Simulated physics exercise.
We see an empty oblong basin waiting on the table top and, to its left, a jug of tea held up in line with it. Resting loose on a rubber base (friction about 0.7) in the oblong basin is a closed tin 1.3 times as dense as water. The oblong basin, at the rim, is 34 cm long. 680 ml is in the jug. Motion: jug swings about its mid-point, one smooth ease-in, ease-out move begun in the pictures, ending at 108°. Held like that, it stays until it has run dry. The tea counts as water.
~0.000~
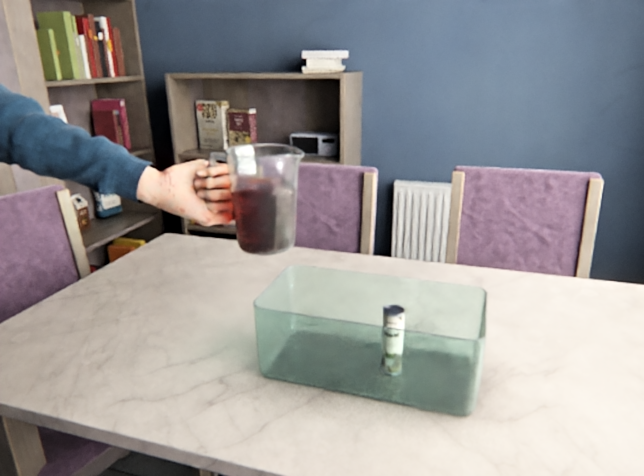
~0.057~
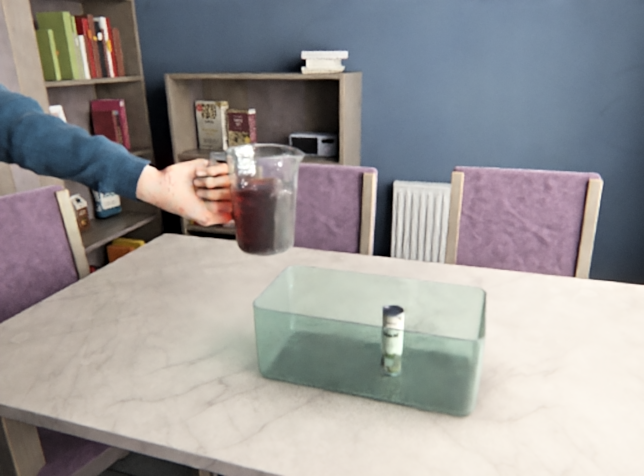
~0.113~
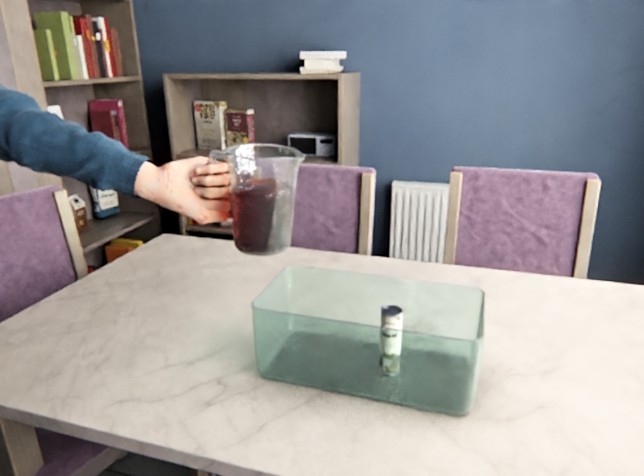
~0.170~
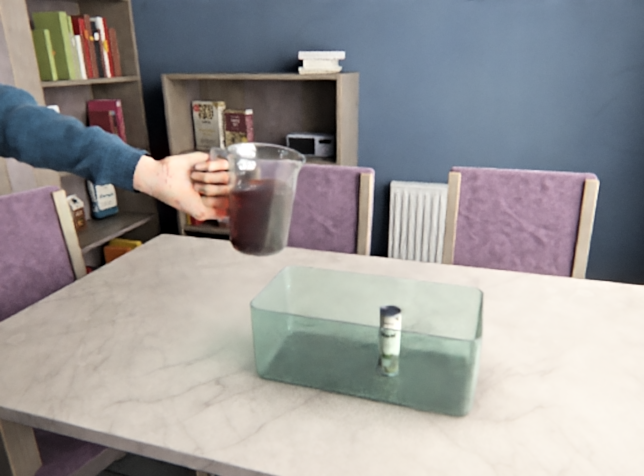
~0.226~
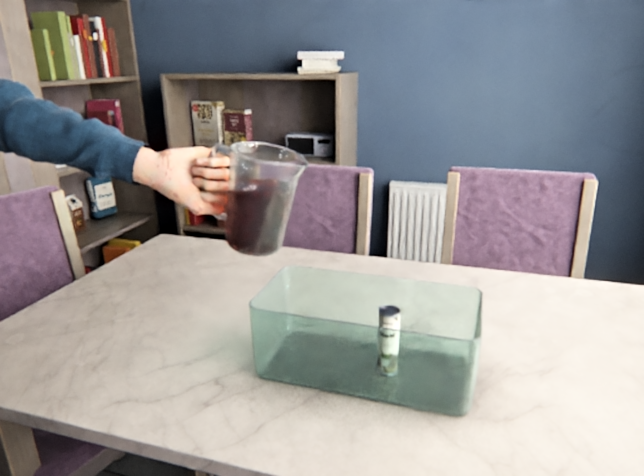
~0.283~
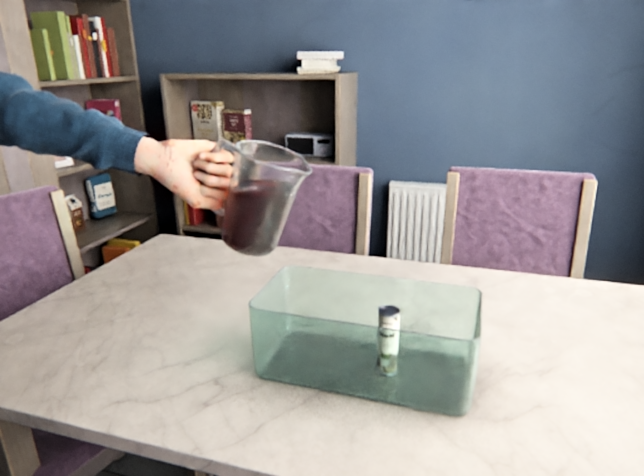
A hand in a blue sleeve held a clear jug of dark reddish liquid above a marble-topped table and slowly tilted it to the right, while a greenish see-through basin with a small tin inside sat still.
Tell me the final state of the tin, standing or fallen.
It never tilts over.
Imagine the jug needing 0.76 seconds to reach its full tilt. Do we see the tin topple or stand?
Outcome - the tin remains standing.
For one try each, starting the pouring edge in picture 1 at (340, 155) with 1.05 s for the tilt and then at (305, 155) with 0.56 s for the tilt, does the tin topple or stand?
Trial 1 - tin tips; trial 2 - tin stays standing.
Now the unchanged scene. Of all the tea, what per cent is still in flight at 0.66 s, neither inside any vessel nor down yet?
About 8 per cent.
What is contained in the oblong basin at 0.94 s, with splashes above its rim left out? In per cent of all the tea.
Some 42 per cent.
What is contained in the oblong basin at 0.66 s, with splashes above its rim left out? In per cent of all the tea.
I'd put it near 0 percent.
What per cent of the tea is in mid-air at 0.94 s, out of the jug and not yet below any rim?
About 22 percent.
After 0.66 s the tilt is 76° and 92 per cent is still to pour; the tin stands where it began.
After 0.94 s the tilt is 105° and 35 per cent is still to pour; the tin stands where it began.
After 1.23 s the tilt is 108° and 2 per cent is still to pour; the tin stands where it began.
After 1.55 s the tilt is 108° and 0 per cent is still to pour; the tin stands where it began.
In the end the tin stands where it began.
